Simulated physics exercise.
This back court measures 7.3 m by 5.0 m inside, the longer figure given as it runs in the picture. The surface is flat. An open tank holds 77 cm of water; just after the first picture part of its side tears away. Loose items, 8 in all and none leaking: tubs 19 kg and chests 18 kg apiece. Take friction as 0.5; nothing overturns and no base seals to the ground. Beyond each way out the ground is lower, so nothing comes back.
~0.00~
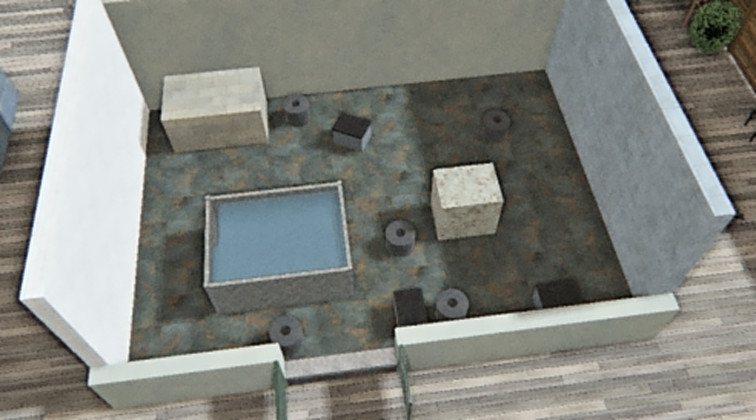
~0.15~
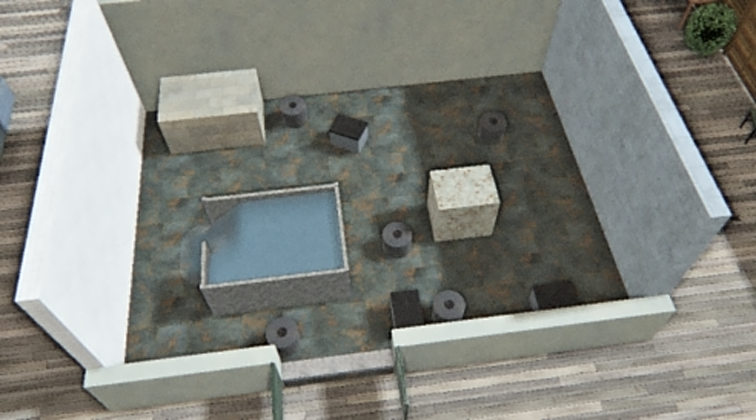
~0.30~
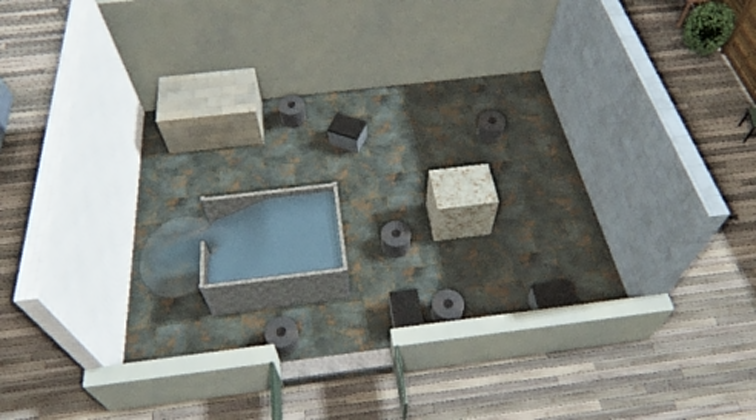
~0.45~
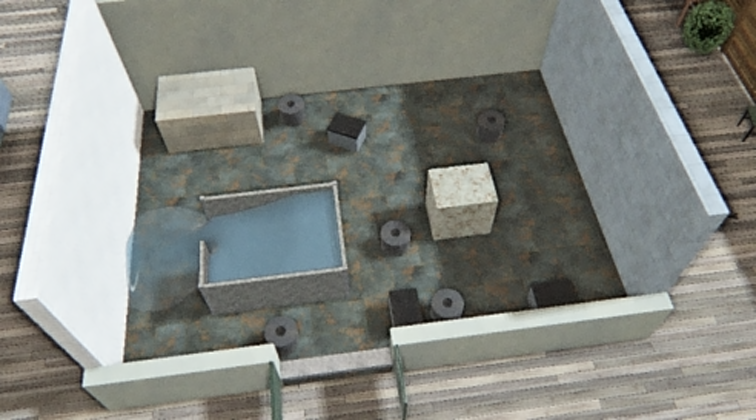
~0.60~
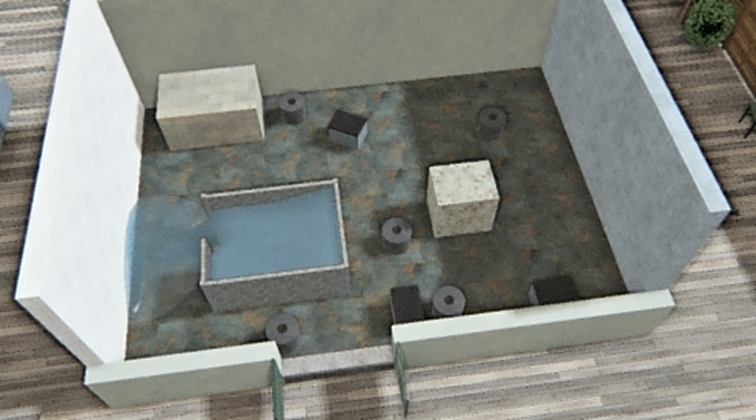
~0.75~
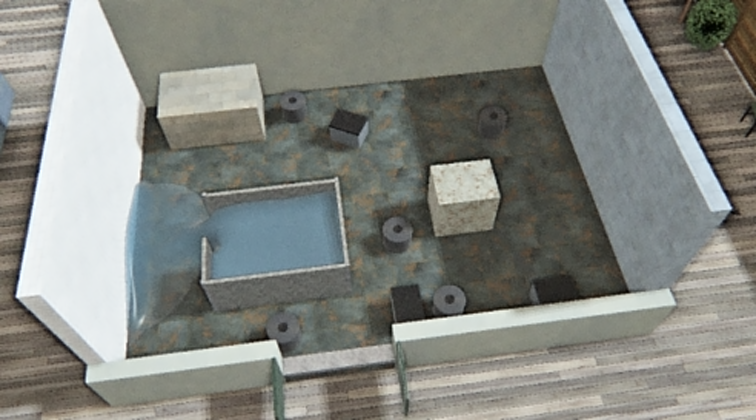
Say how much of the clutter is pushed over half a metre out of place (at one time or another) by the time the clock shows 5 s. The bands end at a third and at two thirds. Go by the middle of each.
That comes to not even a third.
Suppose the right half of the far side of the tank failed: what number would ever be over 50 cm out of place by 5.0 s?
Then 3.
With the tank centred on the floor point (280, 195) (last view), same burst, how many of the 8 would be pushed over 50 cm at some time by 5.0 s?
In that case 2 of them.
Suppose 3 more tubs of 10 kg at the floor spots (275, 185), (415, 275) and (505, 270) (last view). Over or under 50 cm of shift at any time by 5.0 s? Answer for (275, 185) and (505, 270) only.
In that order: Over, under.
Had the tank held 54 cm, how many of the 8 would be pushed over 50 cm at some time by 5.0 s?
In that case 0 of them.
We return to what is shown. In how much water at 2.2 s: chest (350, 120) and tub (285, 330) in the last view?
About 0 and 7 cm.
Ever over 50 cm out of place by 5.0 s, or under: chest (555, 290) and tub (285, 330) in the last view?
In that order: Short of it, past it.
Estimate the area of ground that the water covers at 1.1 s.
Roughly 6.5 m2.
After 1.1 s 0 of 8 are over 50 cm from their spots; 0 afloat.
After 2.2 s 0 of 8 are over 50 cm from their spots; 0 afloat.
After 3.5 s 1 of 8 are over 50 cm from their spots; 0 afloat.
After 5.0 s 1 of 8 are over 50 cm from their spots, and 1 have been at some point; 0 afloat.
